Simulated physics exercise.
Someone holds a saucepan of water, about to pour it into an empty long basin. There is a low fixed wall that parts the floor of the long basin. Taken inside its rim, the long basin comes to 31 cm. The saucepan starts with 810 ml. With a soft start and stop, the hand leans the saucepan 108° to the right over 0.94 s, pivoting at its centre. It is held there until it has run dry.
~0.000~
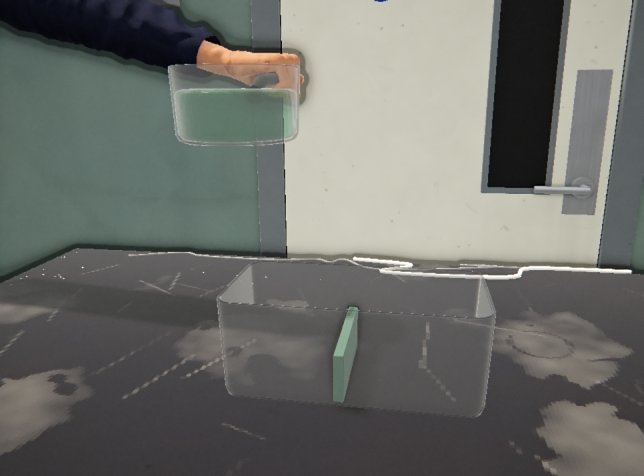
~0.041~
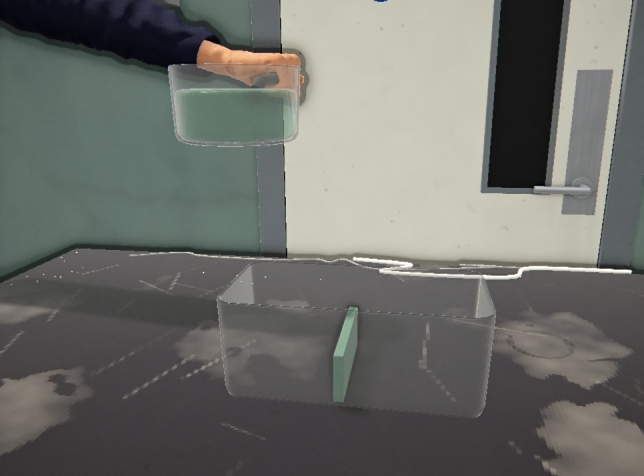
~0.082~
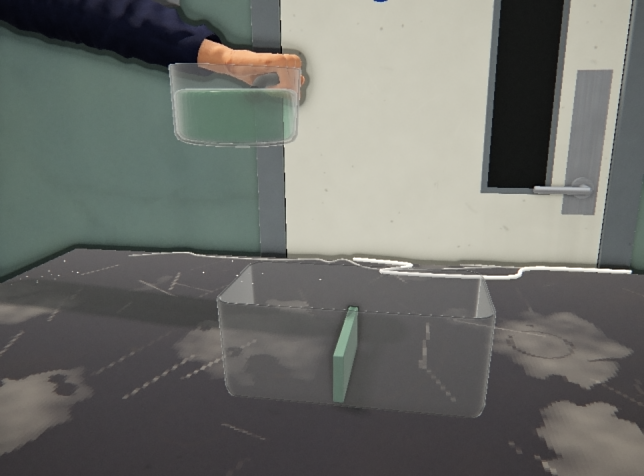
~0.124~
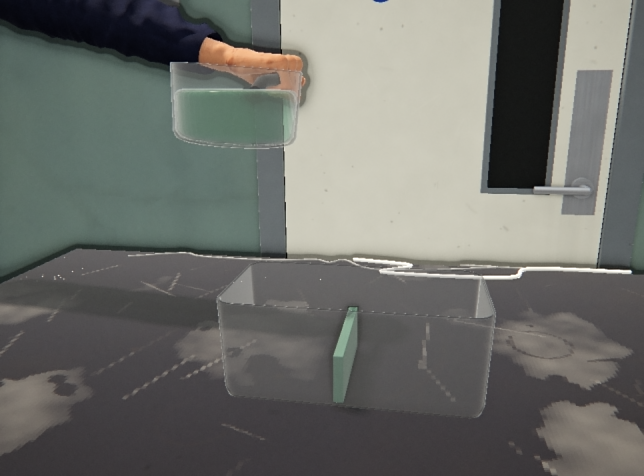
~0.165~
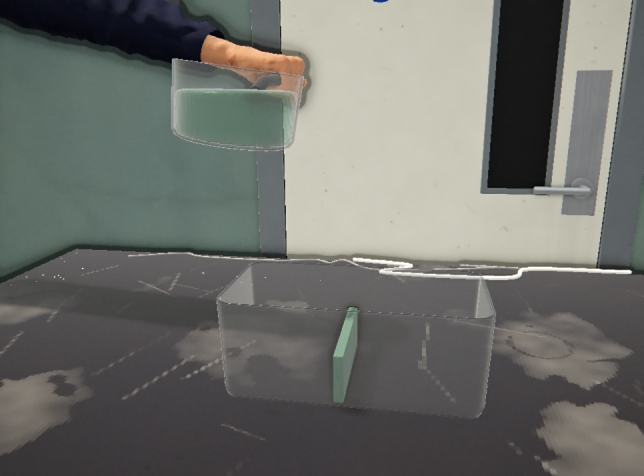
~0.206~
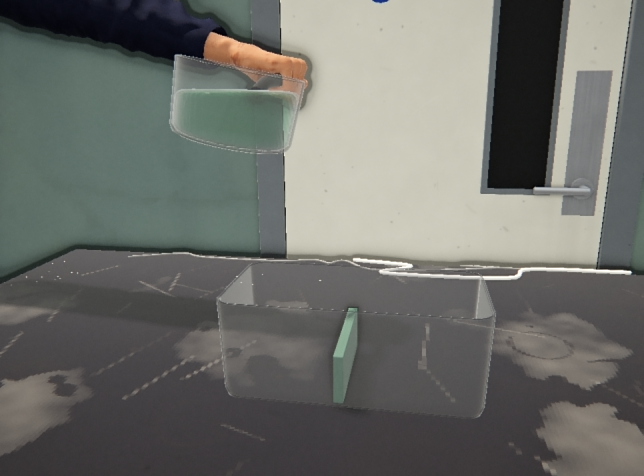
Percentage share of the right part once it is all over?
65 per cent.
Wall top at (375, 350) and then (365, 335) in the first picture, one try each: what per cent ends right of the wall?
I'd put it at about 40 per cent for the first and about 40 per cent for the second.
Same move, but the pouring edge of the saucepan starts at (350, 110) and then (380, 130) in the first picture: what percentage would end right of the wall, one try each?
Near 95 in a hundred on the first go and near 95 in a hundred on the second.
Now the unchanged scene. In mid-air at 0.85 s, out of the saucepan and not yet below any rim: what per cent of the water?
Estimated airborne part: Roughly 20 per cent.
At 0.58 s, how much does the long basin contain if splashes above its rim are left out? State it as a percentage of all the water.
2 %, more or less.
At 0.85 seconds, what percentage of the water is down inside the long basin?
Some 68 percent.
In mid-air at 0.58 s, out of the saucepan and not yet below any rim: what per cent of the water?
It comes to about 36 percent.
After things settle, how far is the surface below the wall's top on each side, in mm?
It's around 46 mm on the left side and around 36 mm on the right side.
Then, 0.58 s in, the tilt is 73° and 63 per cent is still to pour, 1 is left of the wall and 1 right of it.
Then, 0.85 s in, the tilt is 105° and 12 per cent is still to pour, 8 is left of the wall and 61 right of it.
Then, 1.13 s in, the tilt is 108° and 0 per cent is still to pour, 31 is left of the wall and 65 right of it.
Then, 1.44 s in, the tilt is 108° and 0 per cent is still to pour, 33 is left of the wall and 65 right of it.
Finally, 33 per cent lies left of the wall, 65 right of it and 2 outside.
